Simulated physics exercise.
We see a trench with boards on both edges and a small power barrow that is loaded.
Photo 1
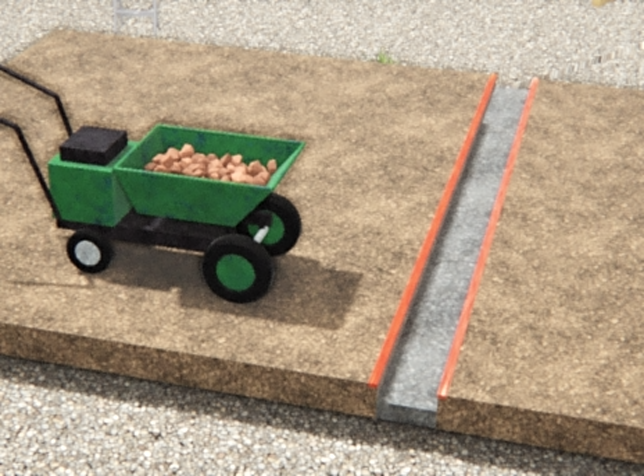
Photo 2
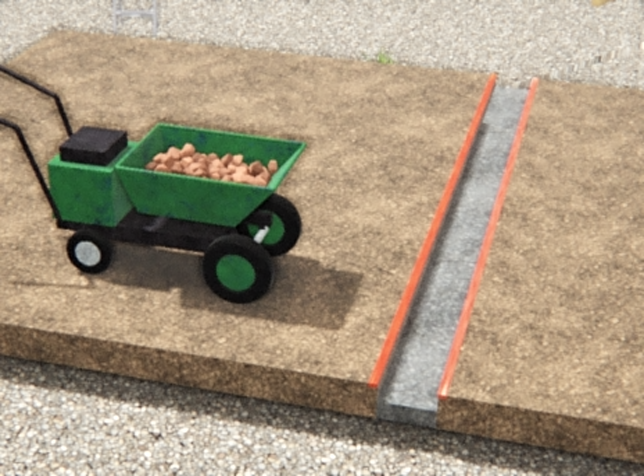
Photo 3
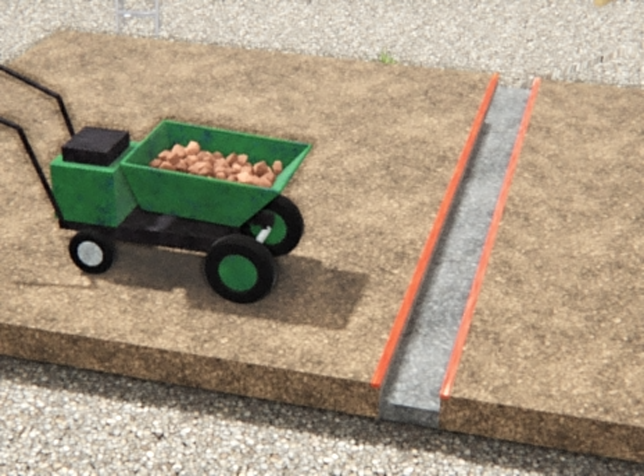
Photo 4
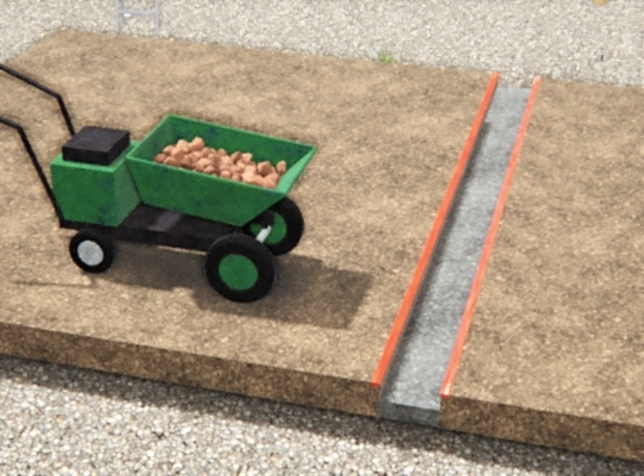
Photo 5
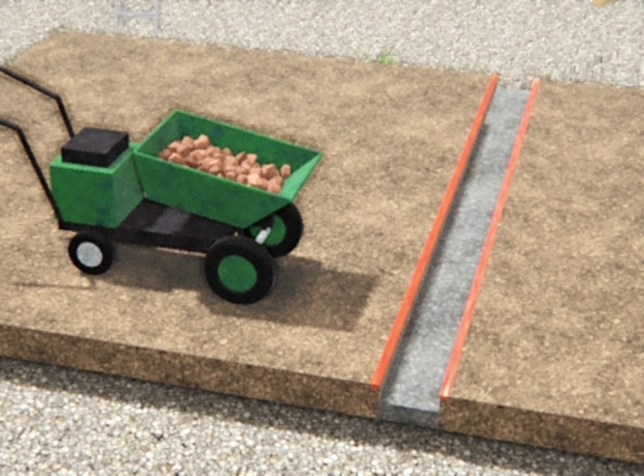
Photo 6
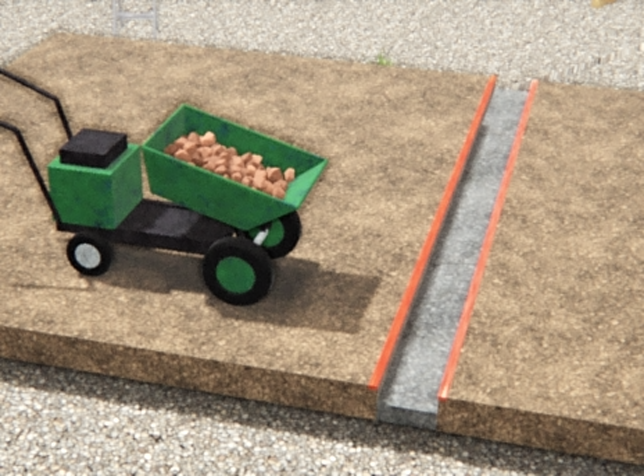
The green skip of a small power barrow tilts slowly forward to the right, its back end rising clear of the black chassis while the wheels and camera stay still. Reddish-brown rubble sits inside it, with black handles at left and a grey-bottomed trench edged by two orange boards at right. The setting is a brown earth platform amid pale gravel, seen from above.
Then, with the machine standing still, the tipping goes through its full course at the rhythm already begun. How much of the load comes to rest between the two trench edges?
The greater share will most likely not reach the trench.
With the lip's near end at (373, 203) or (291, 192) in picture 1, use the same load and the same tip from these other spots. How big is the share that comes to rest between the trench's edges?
40 and 40 in a hundred, in that order.
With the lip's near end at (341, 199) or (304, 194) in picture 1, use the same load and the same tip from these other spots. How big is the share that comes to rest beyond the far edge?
I'd put it at around 10 percent the first time and 0 percent the second.
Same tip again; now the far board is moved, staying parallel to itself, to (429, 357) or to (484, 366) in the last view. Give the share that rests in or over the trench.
For the first it's 30 per cent, for the second 30 per cent.
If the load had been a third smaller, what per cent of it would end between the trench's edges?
I'd say close to 20 per cent of it.
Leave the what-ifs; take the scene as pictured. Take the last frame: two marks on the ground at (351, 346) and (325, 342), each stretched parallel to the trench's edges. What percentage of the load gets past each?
Estimate: 50 % and 70 %, respectively.
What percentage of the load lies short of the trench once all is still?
Share of load: Near 45 %.
Soon after the last picture, skip tipped steeply; all in the skip.
A little later, skip tipped right over; about two thirds in the skip; about a quarter short of the trench; a stray few in or heaped over the trench.
Later still, skip tipped right over; about a quarter in the skip; about half short of the trench; about a quarter in or heaped over the trench.
At rest, skip tipped right over; about a quarter in the skip; about half short of the trench; about a quarter in or heaped over the trench; none beyond it.
